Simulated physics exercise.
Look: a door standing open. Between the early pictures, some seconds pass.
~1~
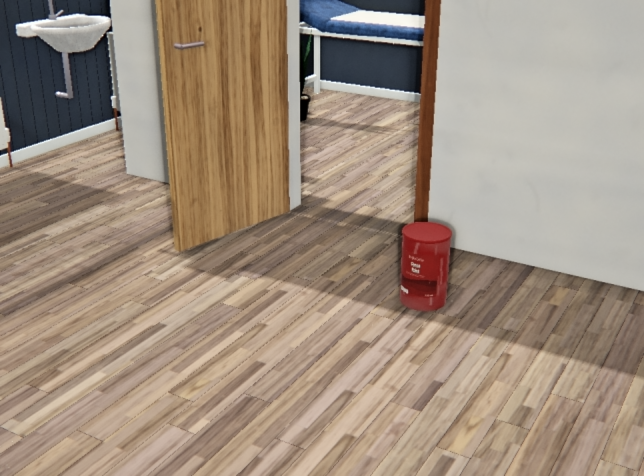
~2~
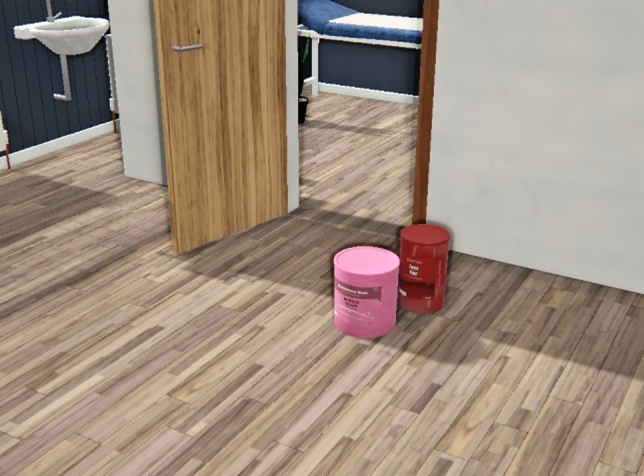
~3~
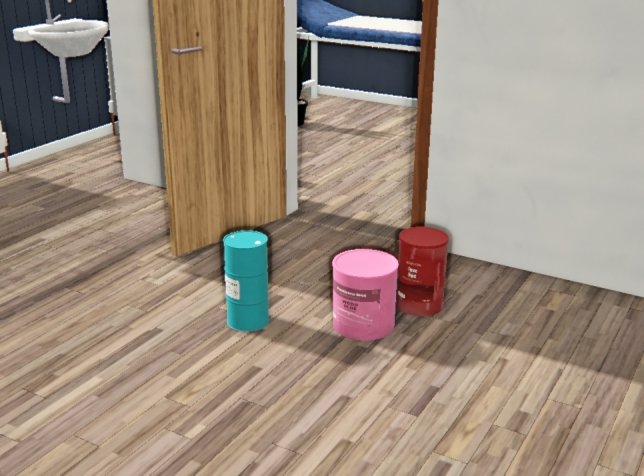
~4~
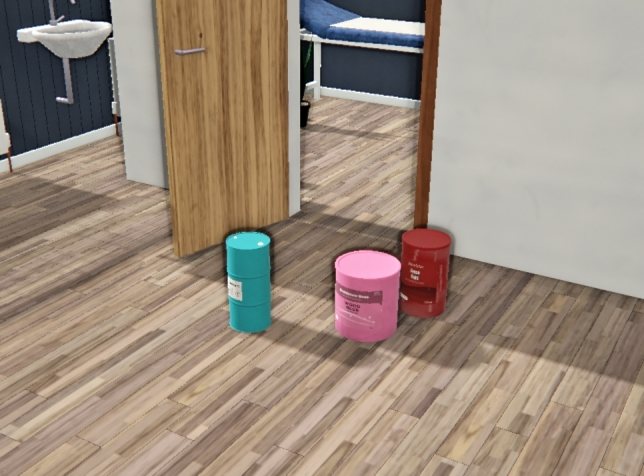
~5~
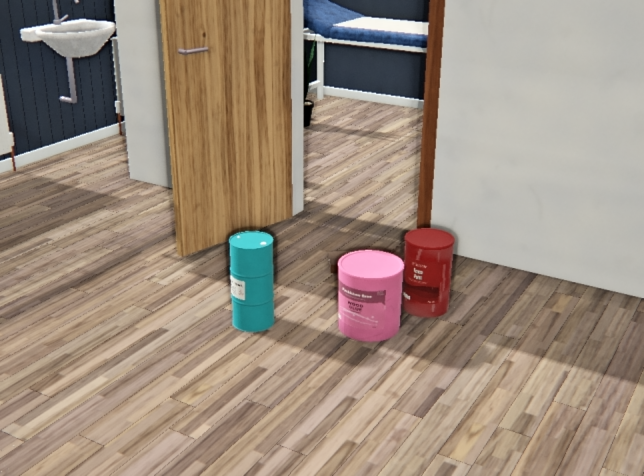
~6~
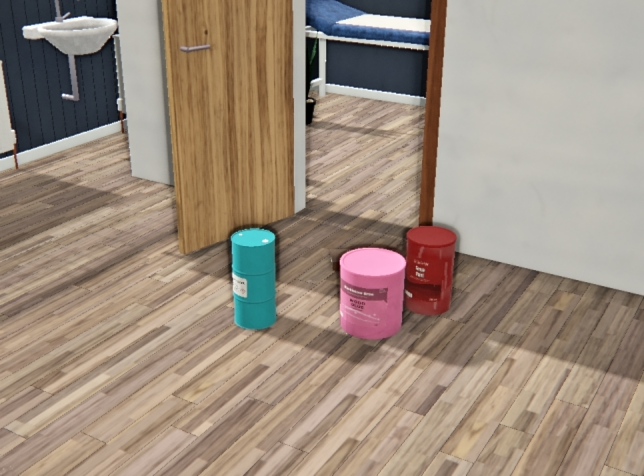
The footage shows a wooden door standing wide open and a red pail by the doorway; a pink pail appears beside it, then a turquoise canister to the left, and all three stay still while the view shifts slightly.
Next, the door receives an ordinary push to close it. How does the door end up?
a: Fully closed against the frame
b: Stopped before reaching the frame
Stopped before reaching the frame.
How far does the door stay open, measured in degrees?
Roughly 15°.
Then, 1.40 s on from there, open by 59°.
Then, 2.00 s on from there, open by 30°; brown packet shifted about its own width near (380, 252).
In the end, open by 16°; moved from the start, brown packet; the other 3 unmoved. At the end, from the last picture's camera, brown packet near (402, 244).
